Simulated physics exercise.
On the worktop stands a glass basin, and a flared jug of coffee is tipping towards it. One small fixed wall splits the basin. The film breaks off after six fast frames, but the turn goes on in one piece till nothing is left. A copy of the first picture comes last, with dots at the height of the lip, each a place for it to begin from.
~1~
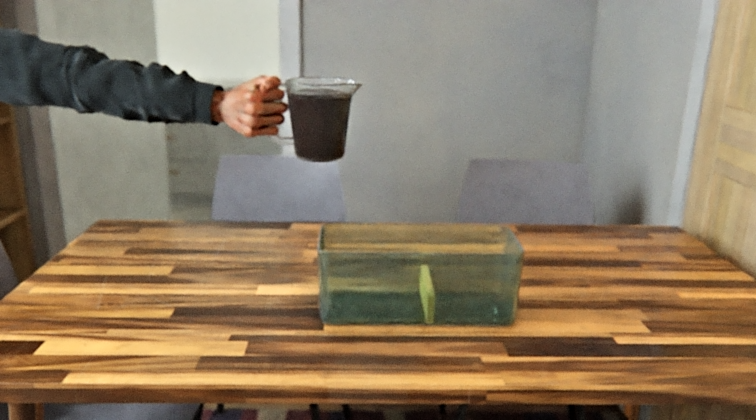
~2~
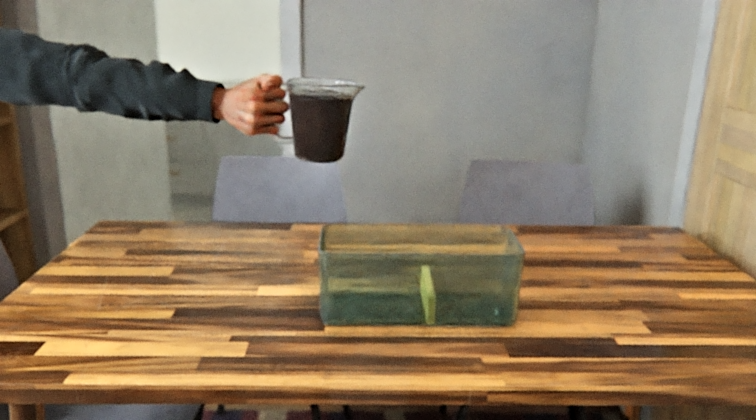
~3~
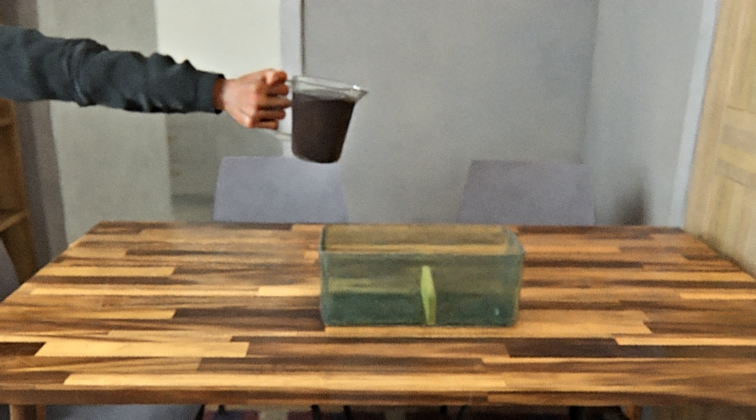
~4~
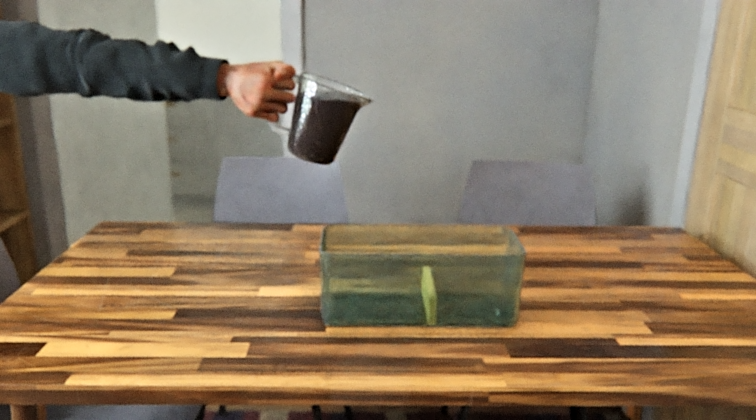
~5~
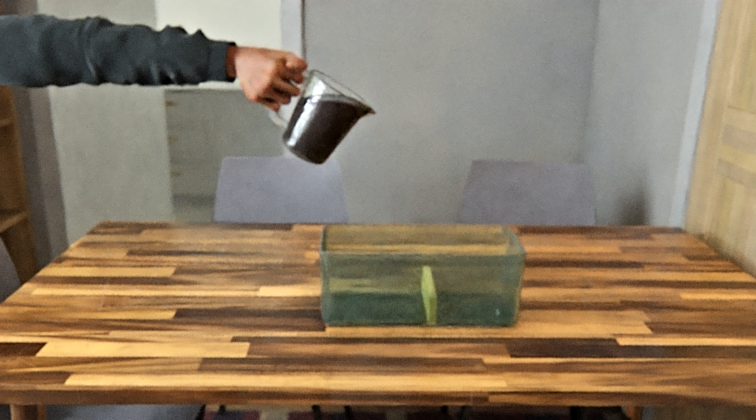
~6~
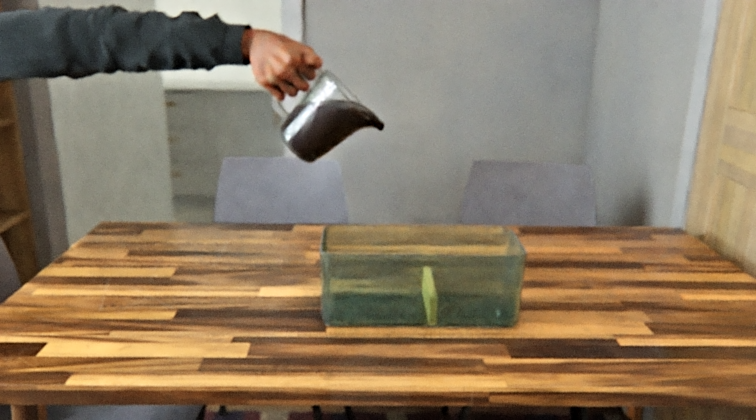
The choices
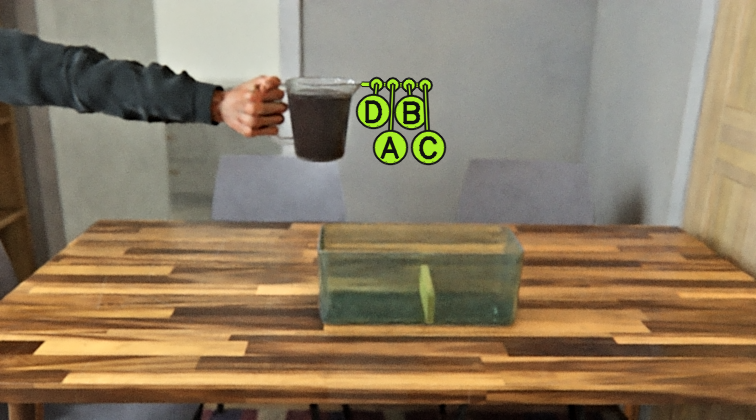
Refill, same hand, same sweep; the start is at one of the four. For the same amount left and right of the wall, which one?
A.
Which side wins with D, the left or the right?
The left side.
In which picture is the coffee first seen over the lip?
Picture 6.
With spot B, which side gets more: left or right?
More ends on the right.
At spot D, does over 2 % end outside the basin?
Yes.
On the marked copy, A at (392, 84); B at (409, 85); C at (425, 85); D at (376, 84).
For spot A, about 52 % ends left of the wall and 45 % right of it; 3 % is lost outside.
For spot B, about 11 % ends left of the wall and 85 % right of it; 4 % is lost outside.
For spot C, about 8 % ends left of the wall and 87 % right of it; 5 % is lost outside.
For spot D, about 76 % ends left of the wall and 17 % right of it; 7 % is lost outside.
